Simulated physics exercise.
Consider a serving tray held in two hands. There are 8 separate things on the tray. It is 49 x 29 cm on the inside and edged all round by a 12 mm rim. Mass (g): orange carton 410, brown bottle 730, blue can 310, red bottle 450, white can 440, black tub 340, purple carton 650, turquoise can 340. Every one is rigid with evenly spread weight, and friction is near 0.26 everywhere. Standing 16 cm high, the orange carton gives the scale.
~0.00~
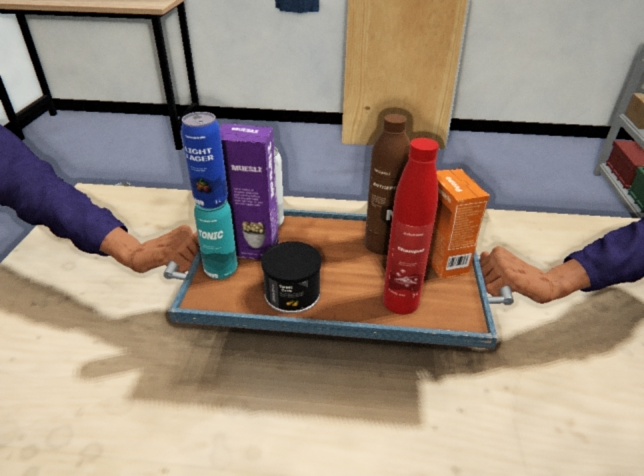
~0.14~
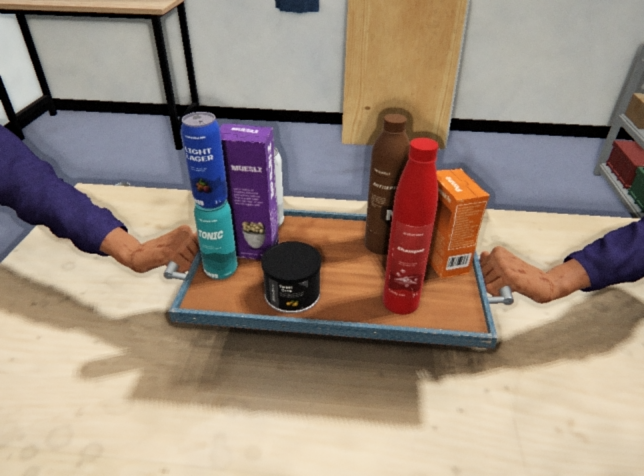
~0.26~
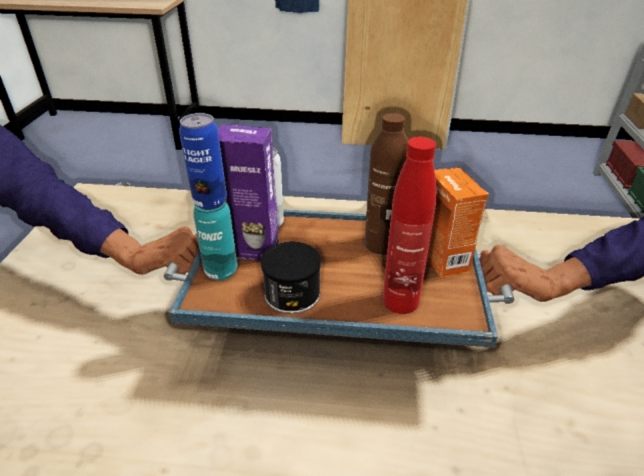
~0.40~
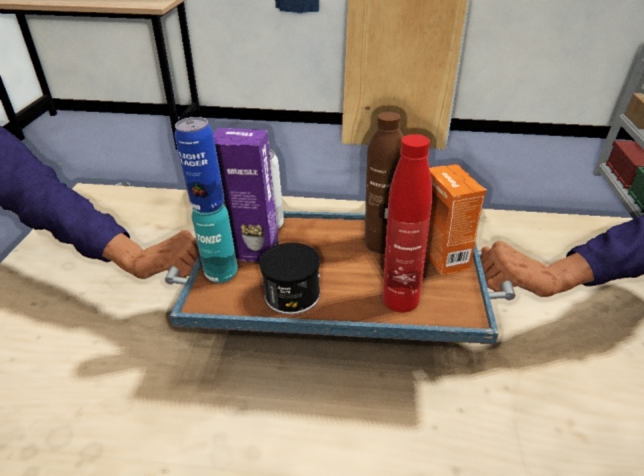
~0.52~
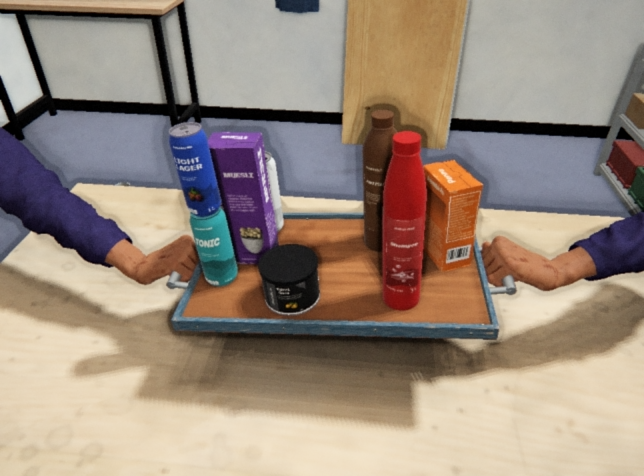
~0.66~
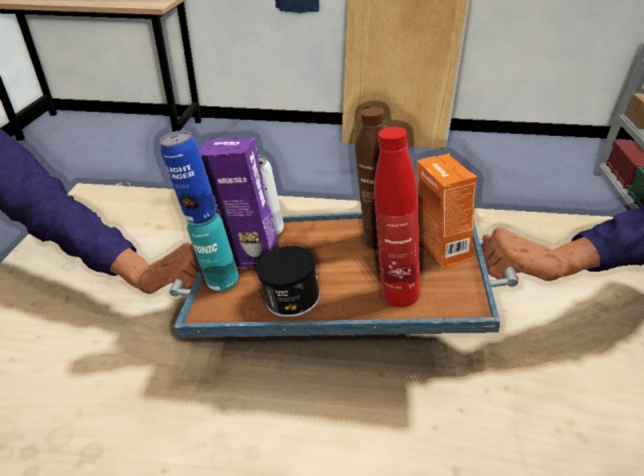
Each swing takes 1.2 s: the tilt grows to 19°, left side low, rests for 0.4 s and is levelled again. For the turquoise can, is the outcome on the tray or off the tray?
The turquoise can - lost over the side.
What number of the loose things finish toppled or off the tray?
That comes to 7.
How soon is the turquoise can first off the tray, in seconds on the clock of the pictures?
Somewhere about 1.2 s.
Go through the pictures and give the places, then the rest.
The first frame shows tray level; turquoise can (216, 238); orange carton (451, 224).
The second frame shows tray level; blue can (205, 163); red bottle (411, 232).
The third frame shows tray level; black tub (292, 277).
The fourth frame shows tilt 2°, left edge down; purple carton (247, 199); orange carton (449, 220).
The fifth frame shows tilt 5°, left edge down; brown bottle (382, 184); blue can (196, 172).
The sixth frame shows tilt 8°, left edge down; turquoise can (214, 252); red bottle (397, 223).
Around 1.56 s, tilt 19°, left edge down; blue can, purple carton and turquoise can now off the tray; red bottle tipped 56° against what carries it; white can tipped 24° against what carries it.
Around 2.26 s, tilt 11°, left edge down; brown bottle, red bottle and white can now off the tray; orange carton tipped 56° against what carries it; black tub shifted 13 cm.
Finally (3.4 s), off the tray, orange carton, brown bottle, blue can, red bottle, white can, purple carton and turquoise can; not toppled but over 5 cm from the start, black tub. In the last view, turquoise can near (96, 344).
